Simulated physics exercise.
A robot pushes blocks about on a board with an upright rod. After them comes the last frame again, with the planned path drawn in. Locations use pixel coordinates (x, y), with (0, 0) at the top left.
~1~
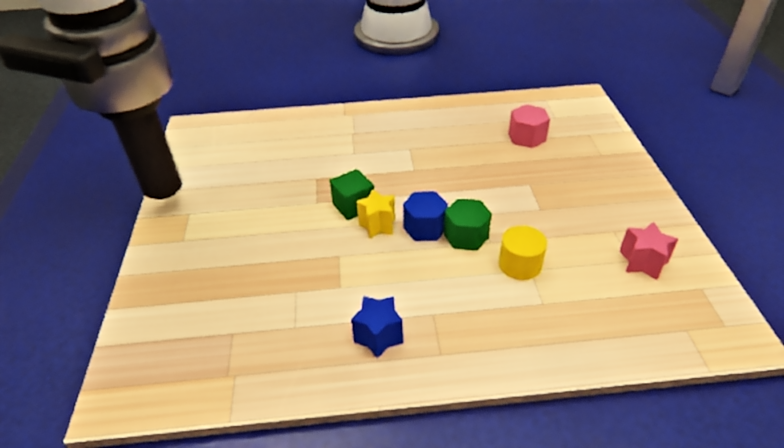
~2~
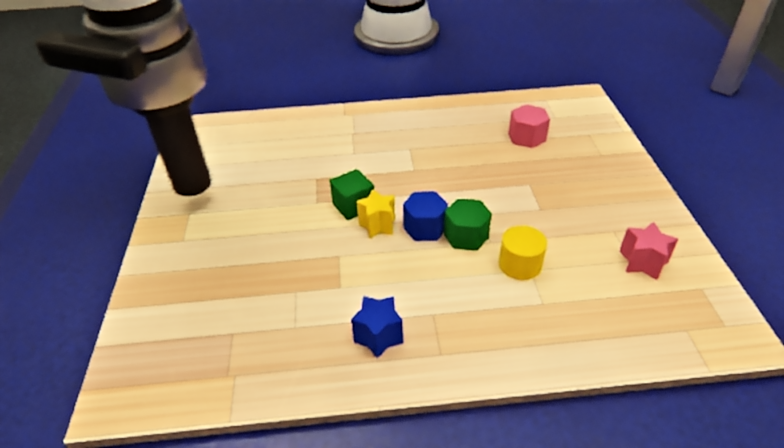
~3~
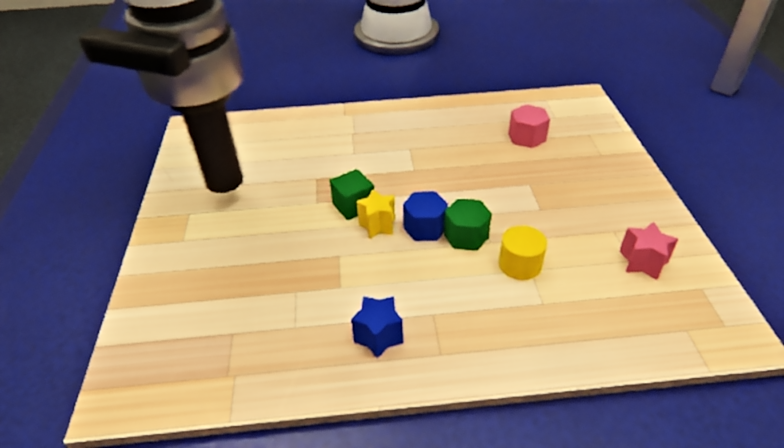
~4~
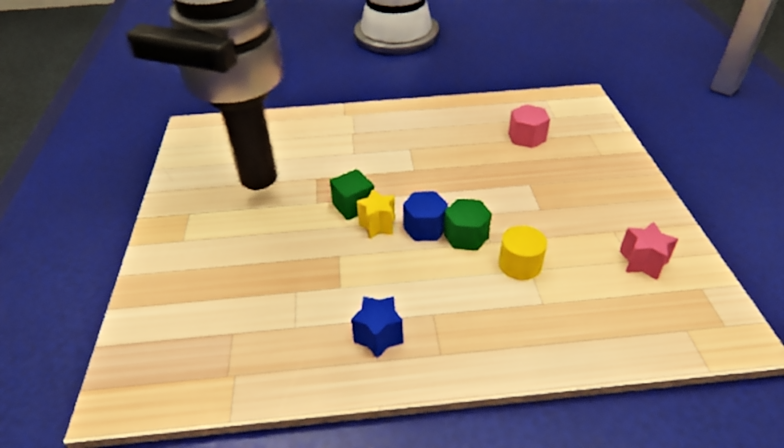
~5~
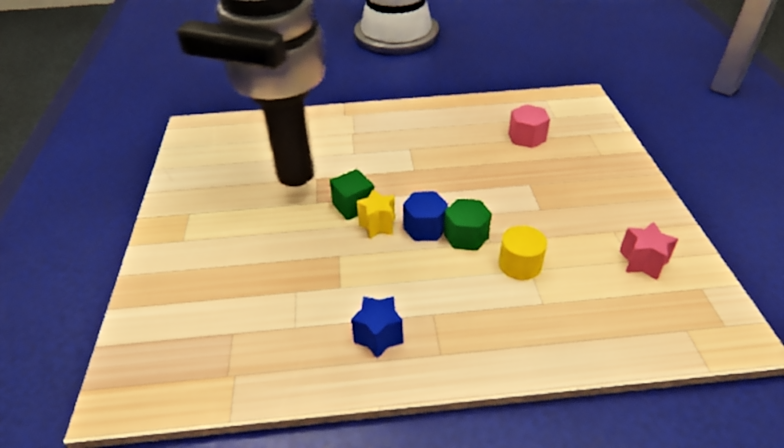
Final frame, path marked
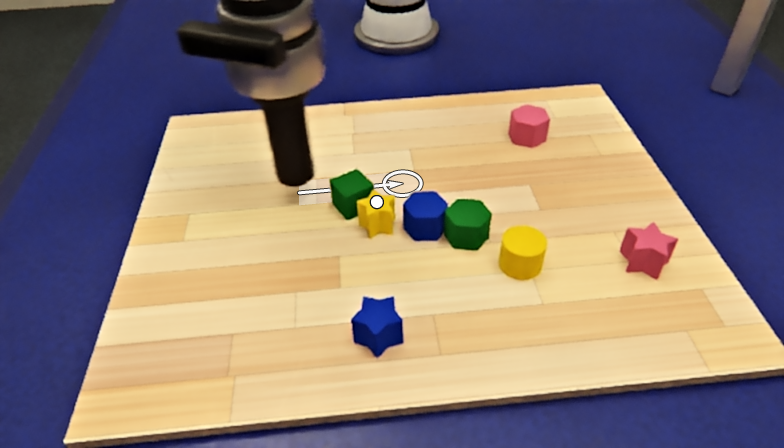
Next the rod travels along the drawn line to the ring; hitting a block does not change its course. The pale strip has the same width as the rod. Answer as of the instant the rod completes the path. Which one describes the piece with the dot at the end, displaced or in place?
It travels a centimetre or more.
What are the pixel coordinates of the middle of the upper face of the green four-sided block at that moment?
I'd guess (374, 186).
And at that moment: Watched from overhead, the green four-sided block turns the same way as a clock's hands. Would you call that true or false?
That statement is accurate.
The drawn path runs in a line from (299, 193) to (403, 183); the dot is on the yellow star.
One third of the way, rod at (332, 173); green four-sided block at (353, 183).
Two thirds of the way, rod at (368, 170); green four-sided block at (372, 186), turned 15° clockwise; yellow star at (381, 208), turned 30° clockwise.
At the end, rod at (402, 167); green four-sided block at (374, 186), turned 25° clockwise; yellow star at (382, 209), turned 30° clockwise; blue six-sided block not moved.
